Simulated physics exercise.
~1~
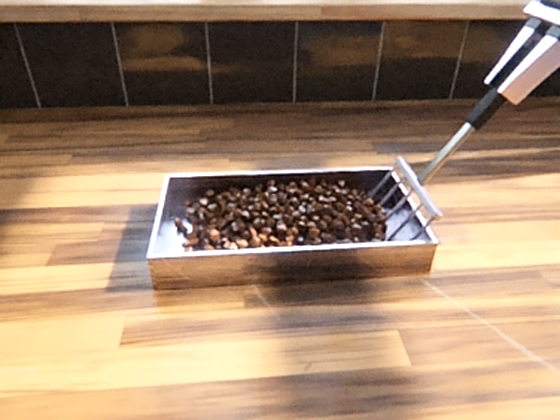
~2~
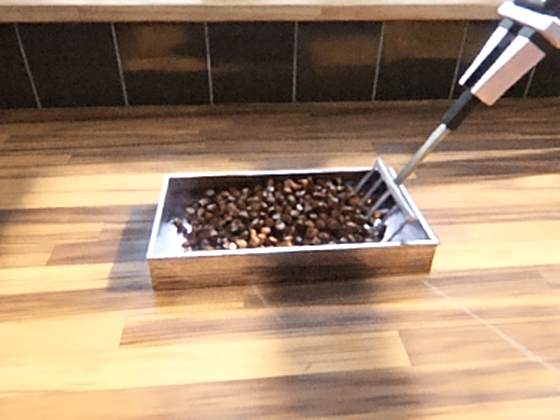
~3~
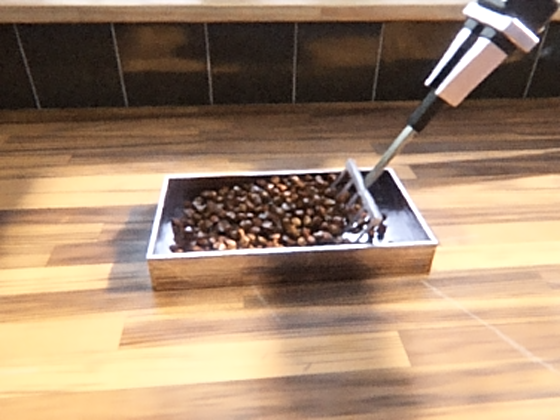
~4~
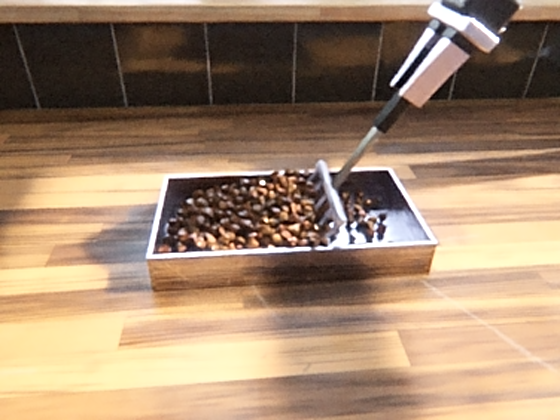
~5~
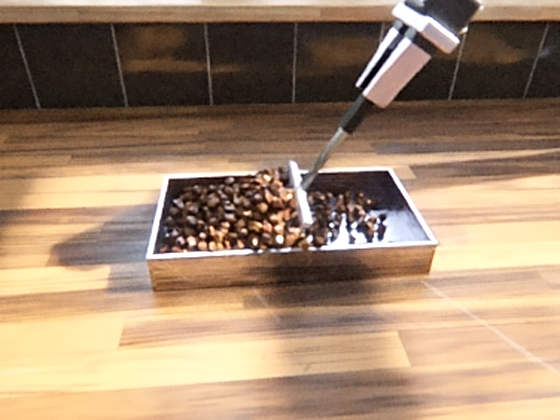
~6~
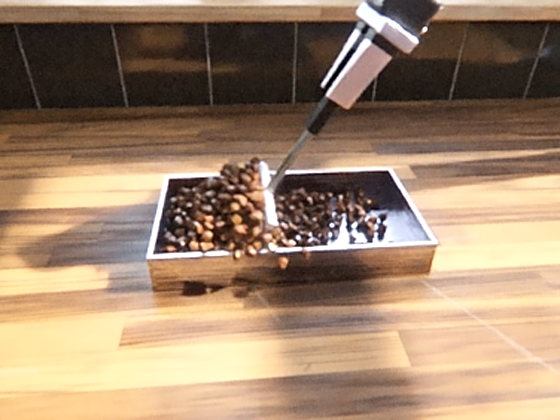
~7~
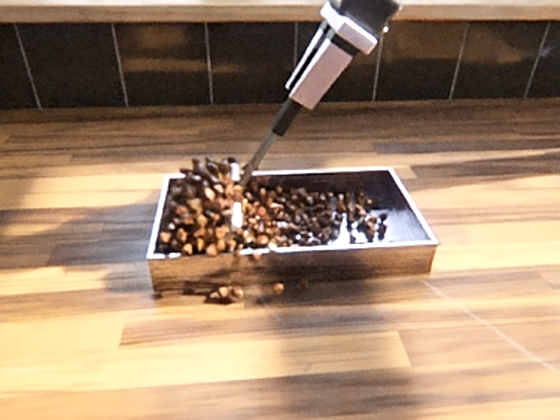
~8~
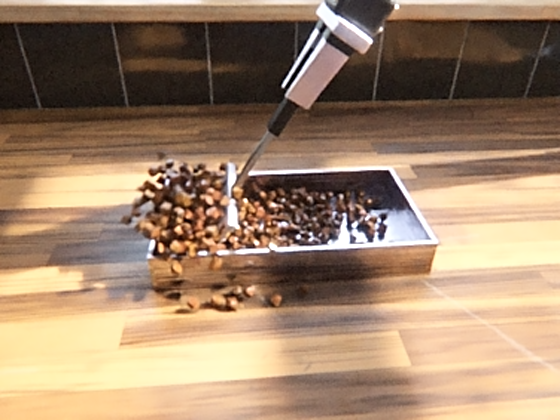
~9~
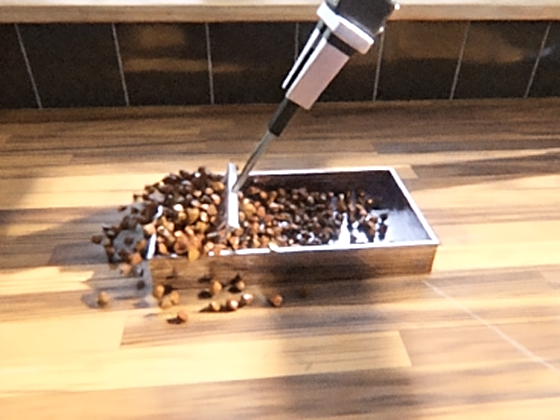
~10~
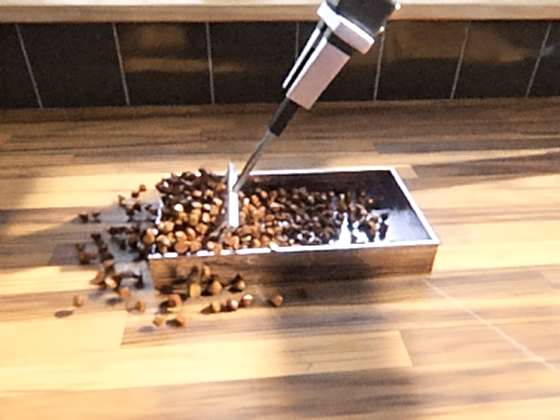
Brown pellets piling up and spilling over a tray's left end onto a wooden table as a robot-held rake pushes left, then stops.
